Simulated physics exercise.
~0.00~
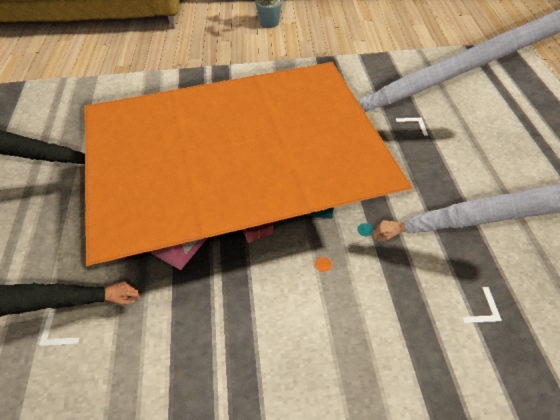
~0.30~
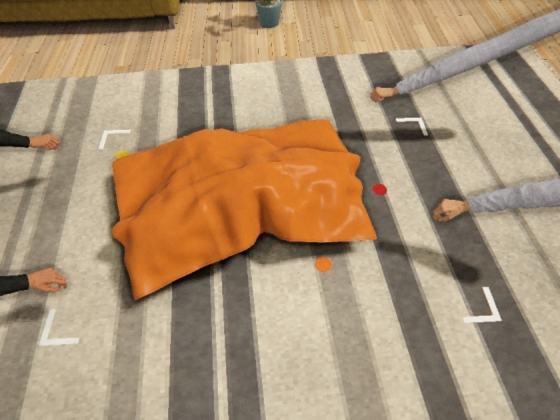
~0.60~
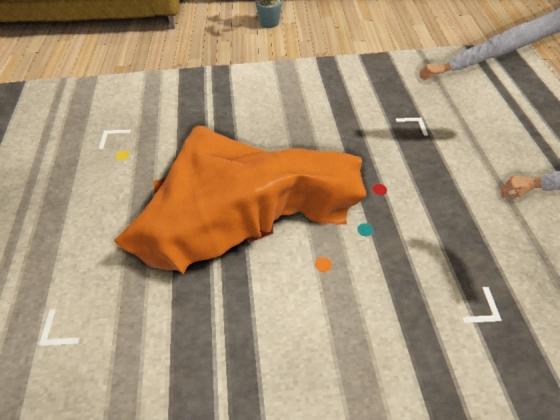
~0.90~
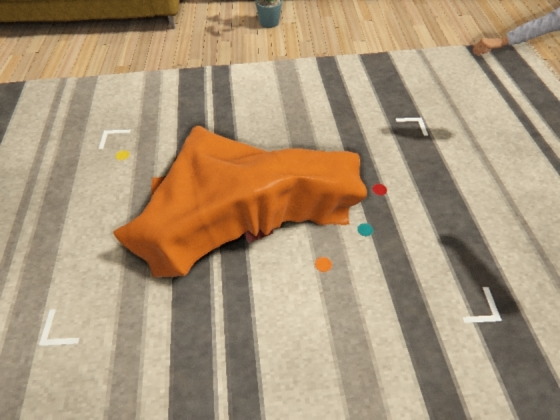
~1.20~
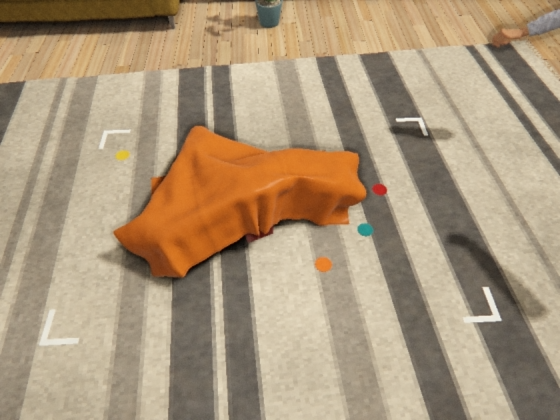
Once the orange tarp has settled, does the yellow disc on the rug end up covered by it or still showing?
The yellow disc is still showing, lying in the open on the rug to the left of the crumpled tarp.
